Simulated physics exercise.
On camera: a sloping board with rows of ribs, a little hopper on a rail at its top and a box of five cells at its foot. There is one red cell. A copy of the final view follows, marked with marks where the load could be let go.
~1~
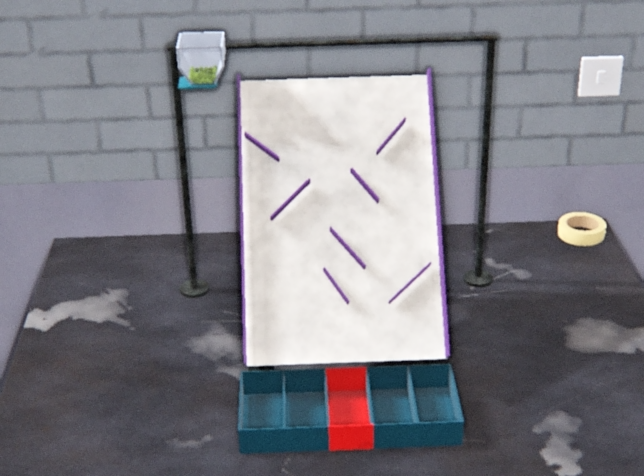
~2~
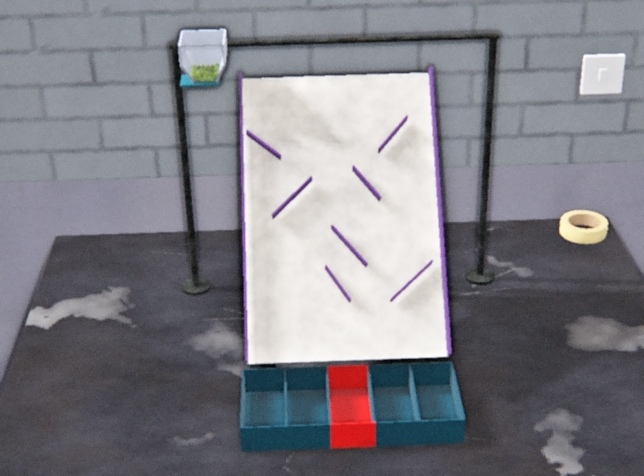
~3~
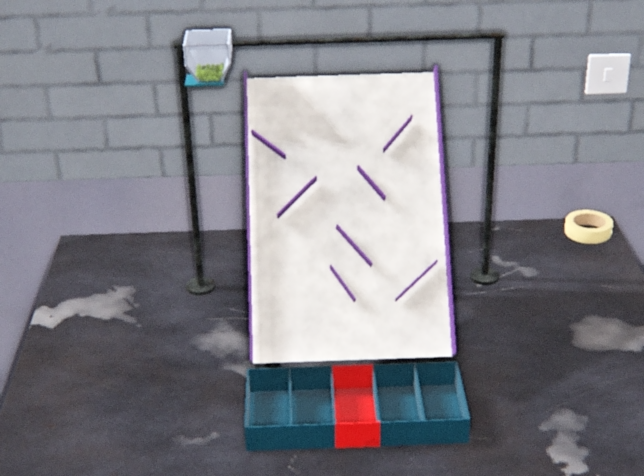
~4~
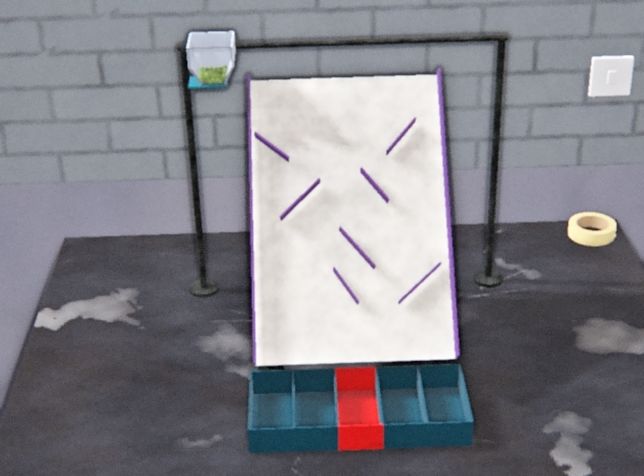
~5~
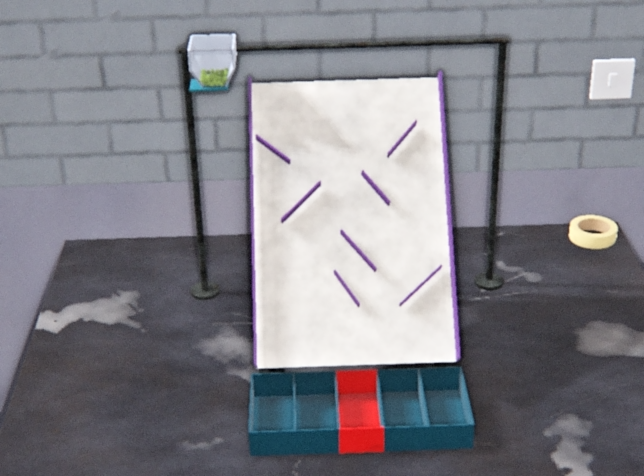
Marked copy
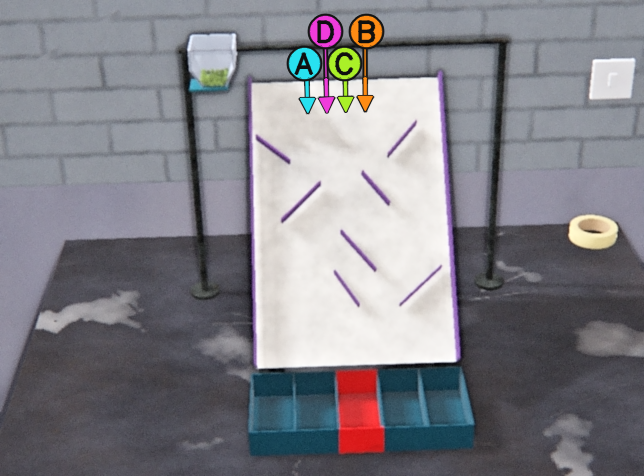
A pale sloping board with purple ribs stood above a teal box with one red cell, a small hopper of green bits at upper left, and nothing moved except the view, which shifted slightly.
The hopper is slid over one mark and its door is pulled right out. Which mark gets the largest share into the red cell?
I would pick mark B.
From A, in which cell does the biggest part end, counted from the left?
The first.
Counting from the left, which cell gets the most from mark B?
The third from the left.
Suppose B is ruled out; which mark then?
That would be C.
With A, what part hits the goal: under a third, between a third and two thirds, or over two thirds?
Under a third.
On the marked copy, mark A meets the board at (307, 107); mark B meets the board at (365, 105); mark C meets the board at (345, 106); mark D meets the board at (326, 107).
If A is chosen, a small share in the red cell, the bulk in other cells, a small share outside the box.
If B is chosen, close to two thirds in the red cell, close to a third in other cells.
If C is chosen, close to half in the red cell, close to half in other cells, only a few outside the box.
If D is chosen, a small share in the red cell, the bulk in other cells.
